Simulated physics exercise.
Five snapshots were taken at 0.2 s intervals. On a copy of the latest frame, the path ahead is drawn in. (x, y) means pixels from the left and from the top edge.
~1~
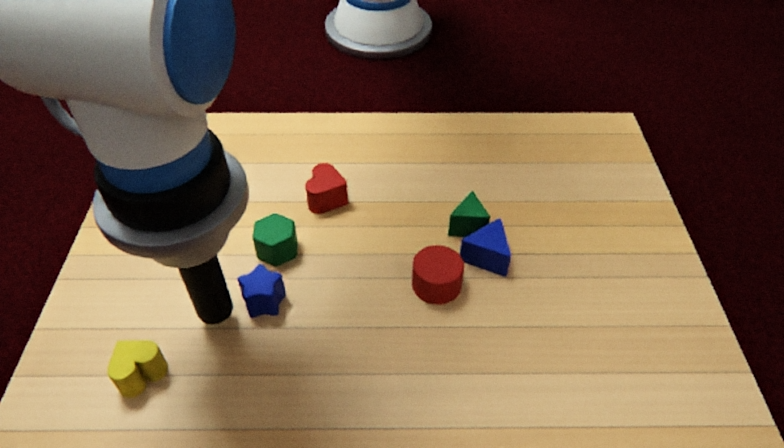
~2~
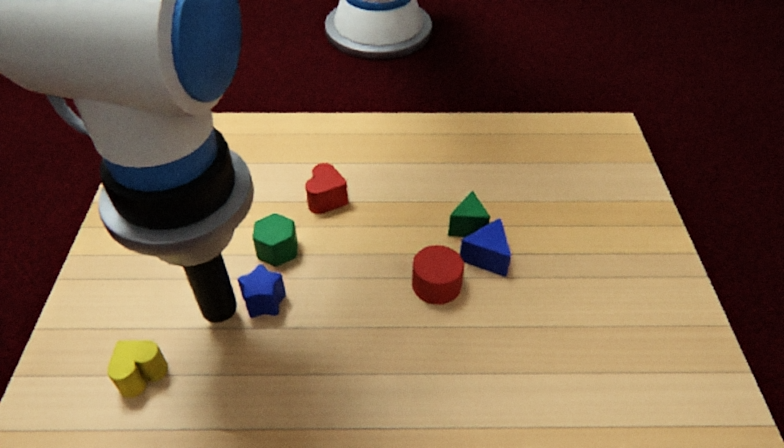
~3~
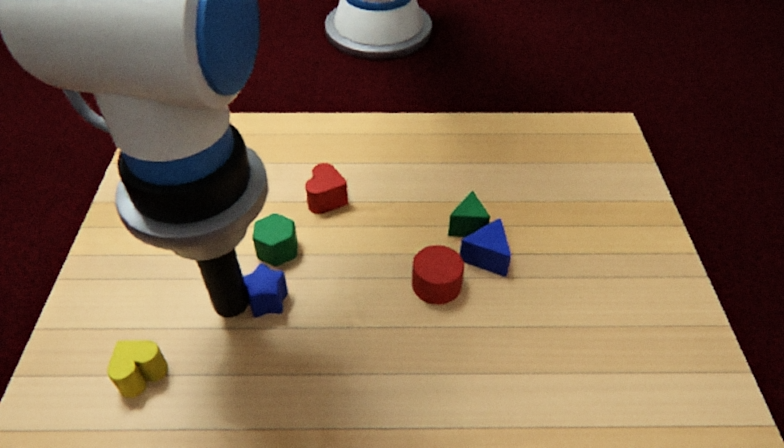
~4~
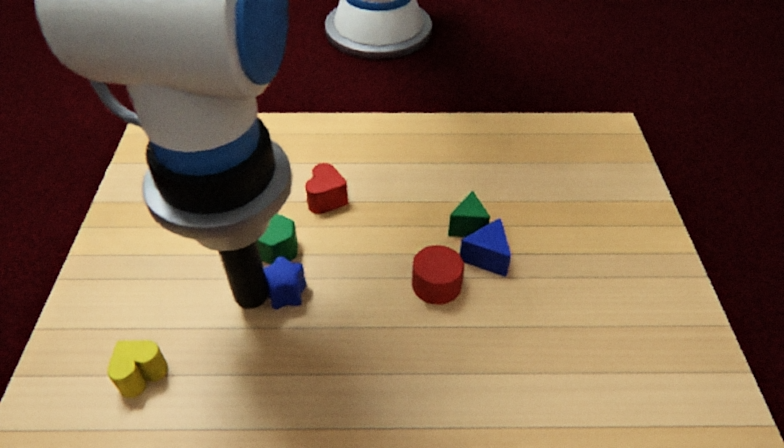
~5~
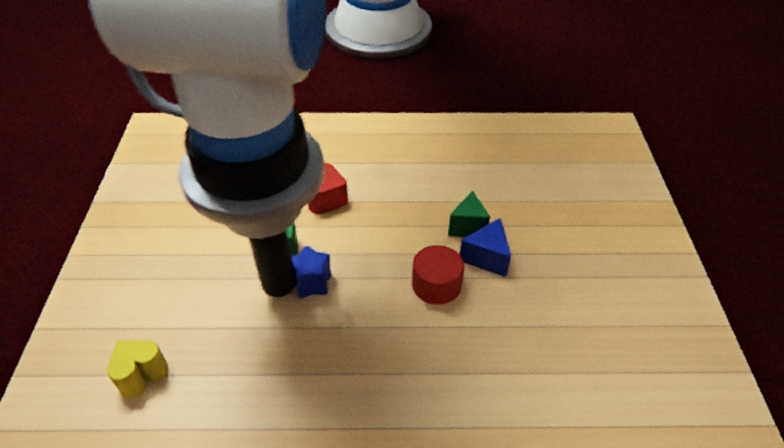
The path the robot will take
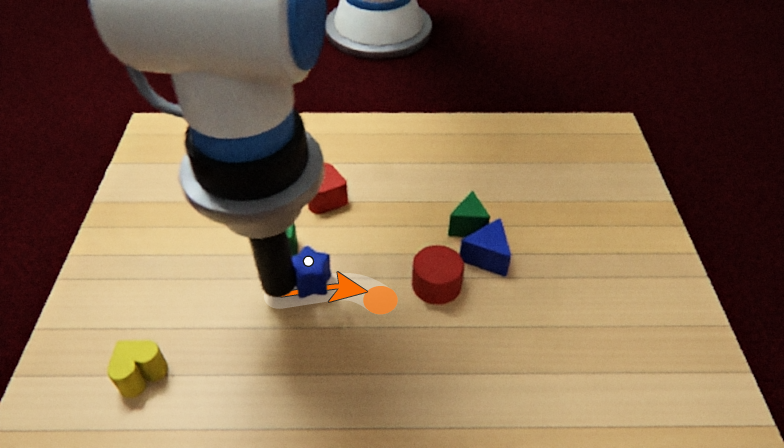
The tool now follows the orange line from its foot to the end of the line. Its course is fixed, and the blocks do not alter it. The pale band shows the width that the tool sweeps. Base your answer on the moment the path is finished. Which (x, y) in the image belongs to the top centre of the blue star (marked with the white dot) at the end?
The middle of its upper face should be somewhere near (370, 243).
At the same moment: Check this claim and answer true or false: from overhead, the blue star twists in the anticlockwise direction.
This is true.
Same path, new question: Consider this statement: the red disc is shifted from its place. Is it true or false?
Answer: False.
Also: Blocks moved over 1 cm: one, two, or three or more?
By the end of the path, one block has moved more than about a centimetre.
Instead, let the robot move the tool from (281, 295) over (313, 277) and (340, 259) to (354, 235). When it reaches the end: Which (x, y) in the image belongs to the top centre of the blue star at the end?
The middle of the upper face of the blue star will lie at about (383, 218) in the picture.
Drawn move, from (281, 295) through (316, 289) and (351, 287) to (380, 300); the dot is on the blue star.
What follows on the original path. Halfway along, tool at (333, 276); blue star at (356, 247), turned 20° anticlockwise.
At the end, tool at (380, 289); blue star at (370, 243), turned 45° anticlockwise; red disc still.
